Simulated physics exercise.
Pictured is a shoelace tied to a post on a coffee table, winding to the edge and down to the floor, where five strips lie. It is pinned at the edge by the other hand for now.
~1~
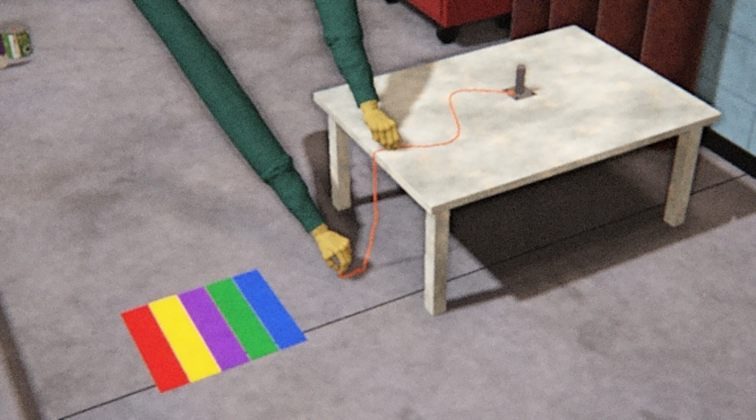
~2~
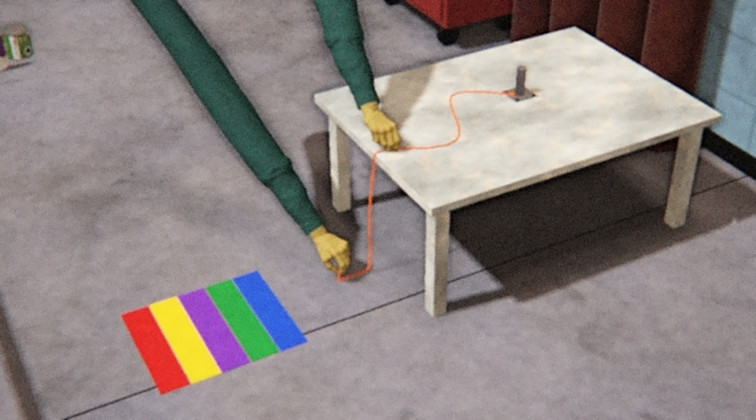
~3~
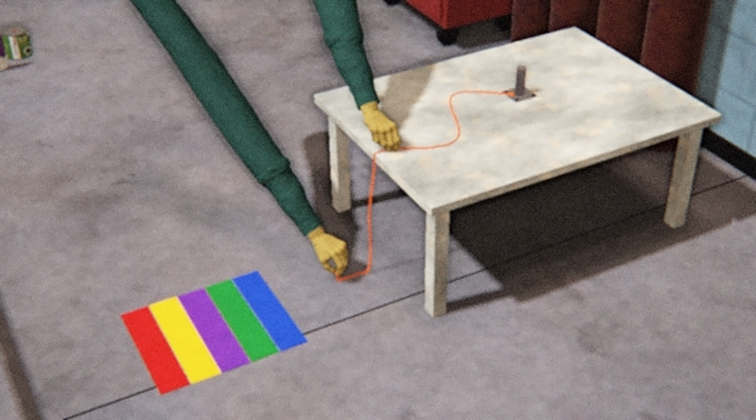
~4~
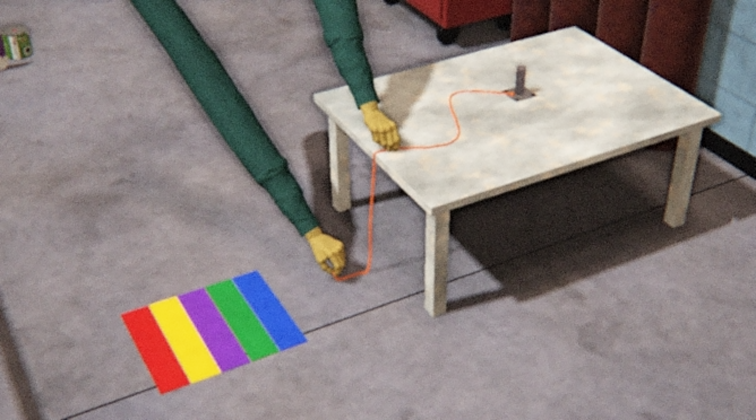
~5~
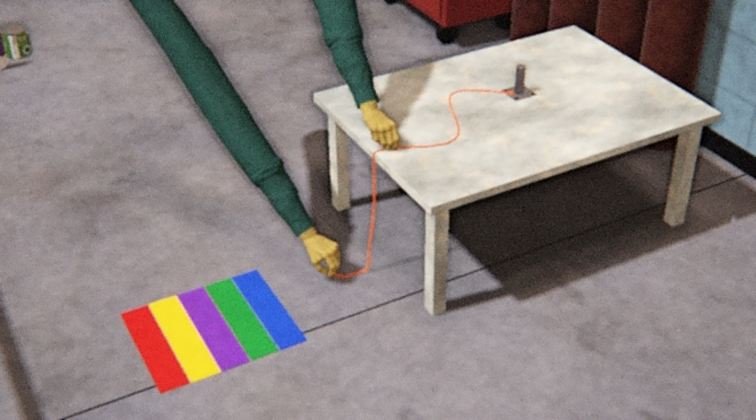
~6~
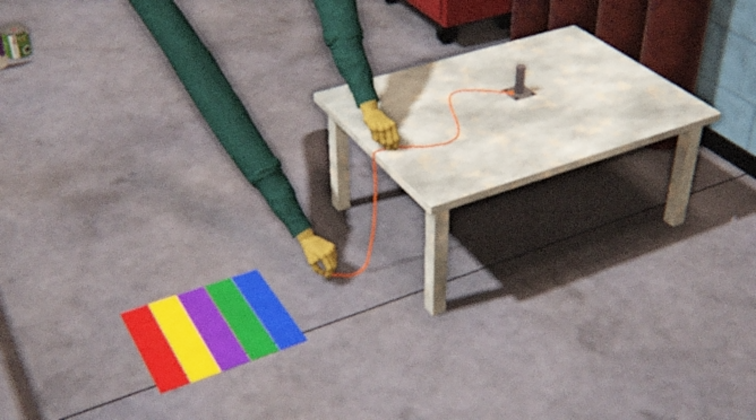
On a coffee table, one hand pinning an orange shoelace at the edge while the other draws its end slightly left below.
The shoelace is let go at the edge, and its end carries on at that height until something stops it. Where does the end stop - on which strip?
On the yellow strip.
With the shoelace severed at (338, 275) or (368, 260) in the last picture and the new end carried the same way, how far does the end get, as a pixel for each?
In order, around (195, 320) and (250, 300).
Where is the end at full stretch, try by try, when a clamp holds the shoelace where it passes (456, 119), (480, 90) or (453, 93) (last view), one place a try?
Going try by try, I'd put it close to (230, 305), then (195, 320), and finally (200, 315).
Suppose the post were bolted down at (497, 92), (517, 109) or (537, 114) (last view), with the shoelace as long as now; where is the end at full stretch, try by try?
About (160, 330), (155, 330) and (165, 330).
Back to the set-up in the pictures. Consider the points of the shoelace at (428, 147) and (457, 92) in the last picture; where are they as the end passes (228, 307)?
Result - first point (368, 158), second point (471, 112).
Soon after, end near (228, 307); over green.
After that, end near (197, 318); over purple.
At the stop, end near (178, 324); over yellow. Over yellow.
